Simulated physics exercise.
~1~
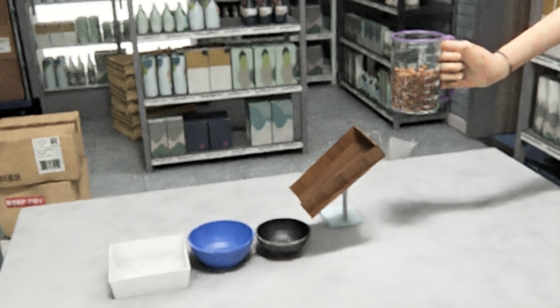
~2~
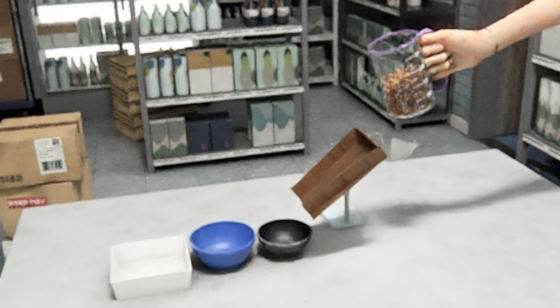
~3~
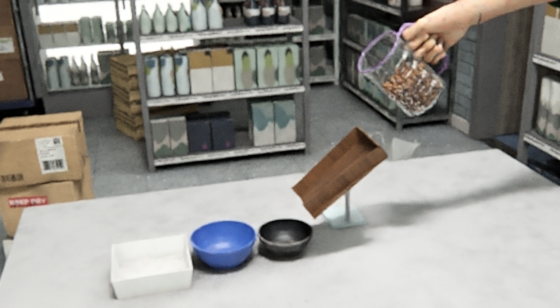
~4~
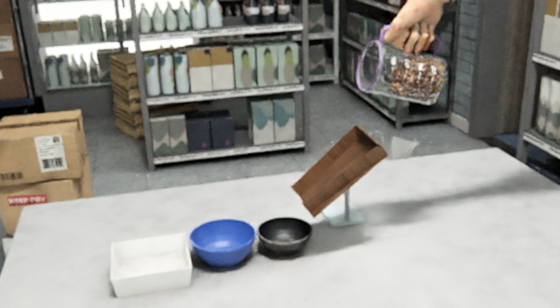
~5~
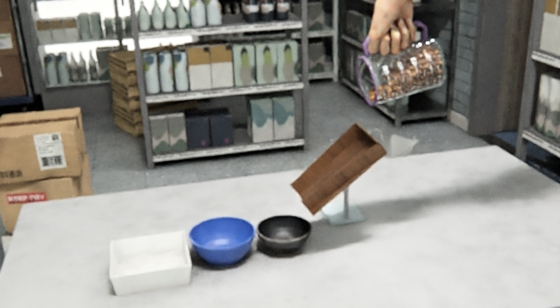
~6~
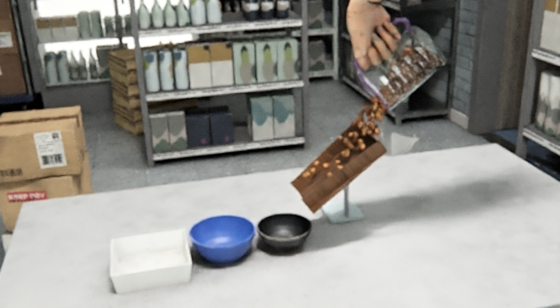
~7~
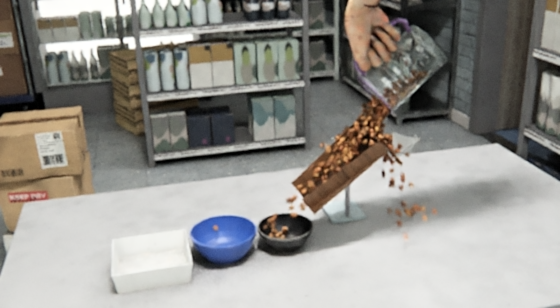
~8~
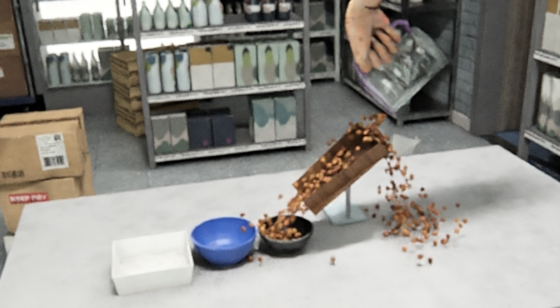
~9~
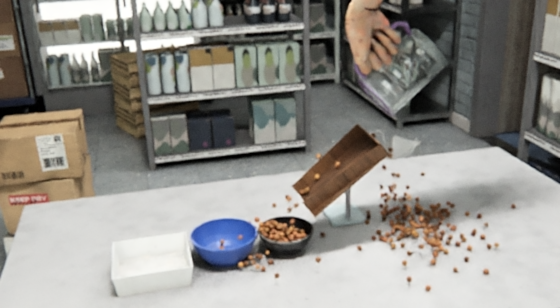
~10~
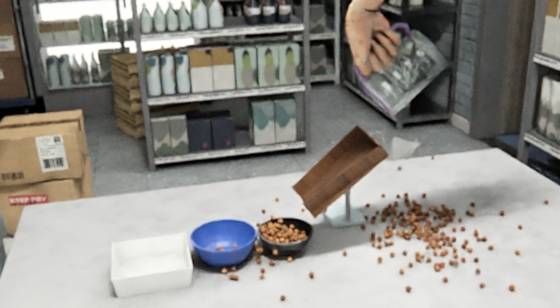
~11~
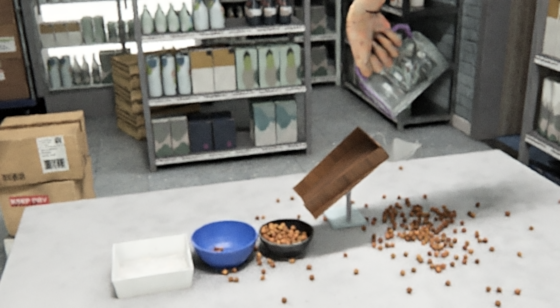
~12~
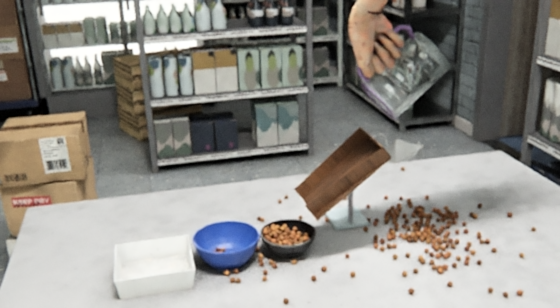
At the start, a hand holds a clear jug of small brown balls above a grey table, to the right of a tilted wooden chute, a black bowl, a blue bowl and a white tin. The hand moves left and tips the jug steadily until the balls pour onto the chute. Many slide down to the left into the black bowl, while others spill off near the upper end and scatter across the table. A few bounce around the bowls. Finally, the emptied jug stays upturned, the black bowl holds a heap, and about half the balls lie on the table, mostly right of the chute.
